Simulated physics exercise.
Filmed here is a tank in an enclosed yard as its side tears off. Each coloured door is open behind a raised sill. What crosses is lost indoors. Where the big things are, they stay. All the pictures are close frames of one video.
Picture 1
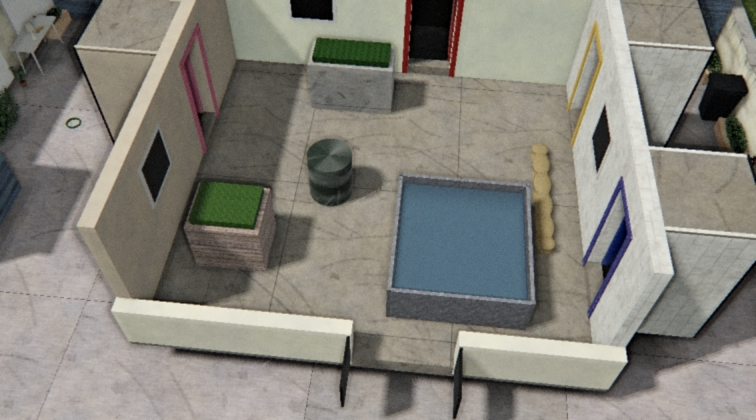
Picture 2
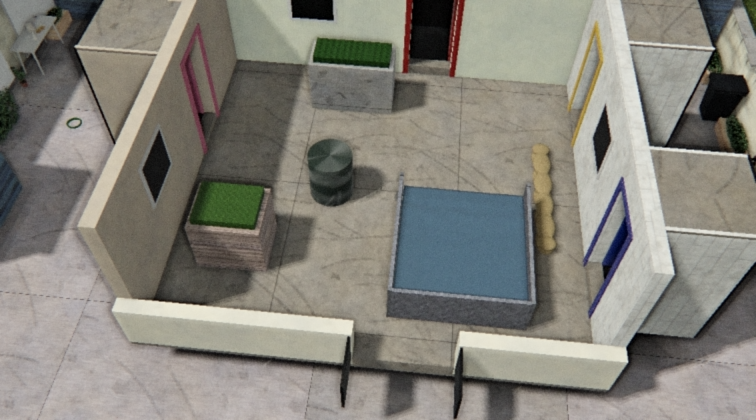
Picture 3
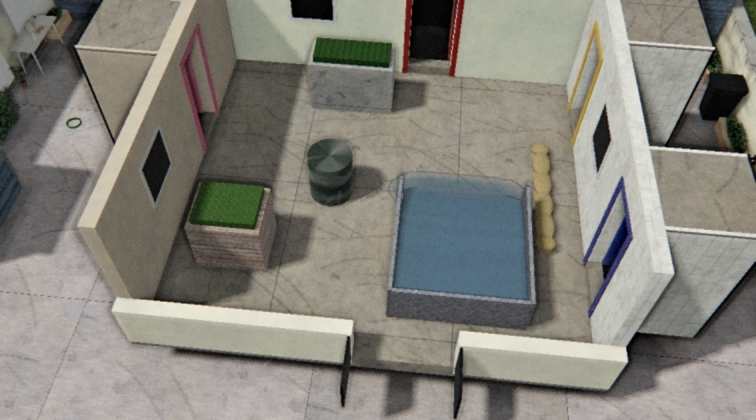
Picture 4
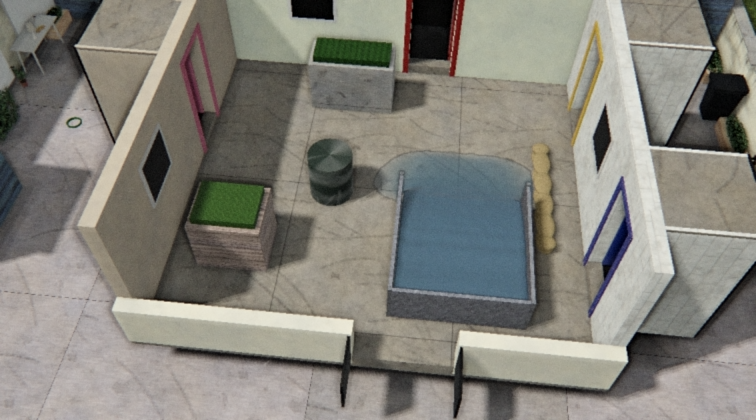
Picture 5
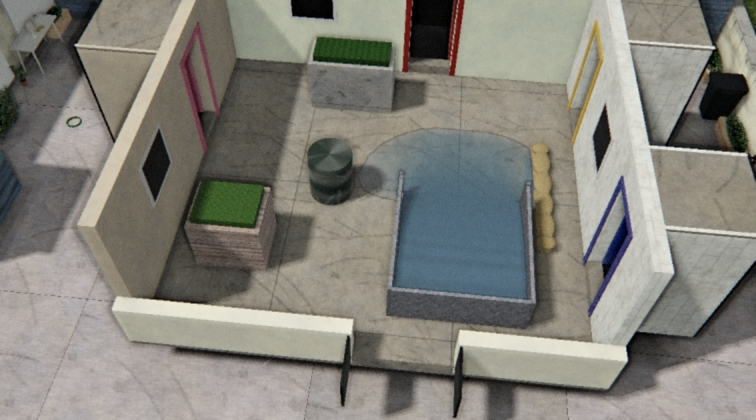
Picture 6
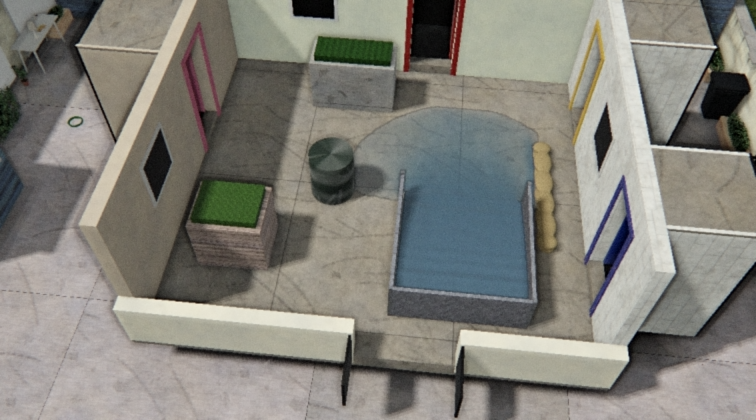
Water pouring from the open far side of a square tank in a walled yard, spreading across the paved floor beyond.
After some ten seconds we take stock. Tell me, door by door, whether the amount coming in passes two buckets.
At the pink door it stays within two buckets; at the red door it passes two buckets; at the blue door it stays within two buckets; at the yellow door it passes two buckets.
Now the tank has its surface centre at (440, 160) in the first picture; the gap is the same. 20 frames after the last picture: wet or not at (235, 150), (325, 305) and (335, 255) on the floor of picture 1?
One after the other: Reached, untouched, untouched.
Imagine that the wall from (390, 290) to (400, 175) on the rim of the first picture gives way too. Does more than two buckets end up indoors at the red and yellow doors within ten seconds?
So here's how it goes: Red stays within bounds, while yellow runs over.
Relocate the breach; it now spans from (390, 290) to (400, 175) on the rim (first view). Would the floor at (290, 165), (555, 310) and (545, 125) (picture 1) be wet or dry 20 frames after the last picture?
Following the listed order, the three come out reached by the spill, not reached and not reached.
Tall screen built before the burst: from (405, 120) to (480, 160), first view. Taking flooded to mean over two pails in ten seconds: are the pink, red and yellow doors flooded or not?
Pink door overshoots, red door falls short, yellow door overshoots.
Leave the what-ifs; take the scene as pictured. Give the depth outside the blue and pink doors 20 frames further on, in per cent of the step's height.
In order: Roughly 0 and 90 in a hundred.
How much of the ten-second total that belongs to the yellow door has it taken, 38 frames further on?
By then roughly 85 percent of the ten-second total is in.
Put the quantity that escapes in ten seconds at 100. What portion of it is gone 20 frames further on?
Close to 40 per cent.
A moment on, water covers 35 % of the floor; the pink door not reached, the red door under two buckets in, the blue door not reached, the yellow door not reached.
Next, water covers 40 % of the floor; the pink door not reached, the red door over two buckets in, the blue door not reached, the yellow door wet at the sill, nothing in.
Then, water covers 55 % of the floor; the pink door wet at the sill, nothing in, the red door far over two buckets in, the blue door not reached, the yellow door over two buckets in.
Later, water covers 80 % of the floor; the pink door wet at the sill, nothing in, the red door far over two buckets in, the blue door wet at the sill, nothing in, the yellow door far over two buckets in.
In the end, water covers 95 % of the floor; the pink door wet at the sill, nothing in, the red door far over two buckets in, the blue door wet at the sill, nothing in, the yellow door far over two buckets in.
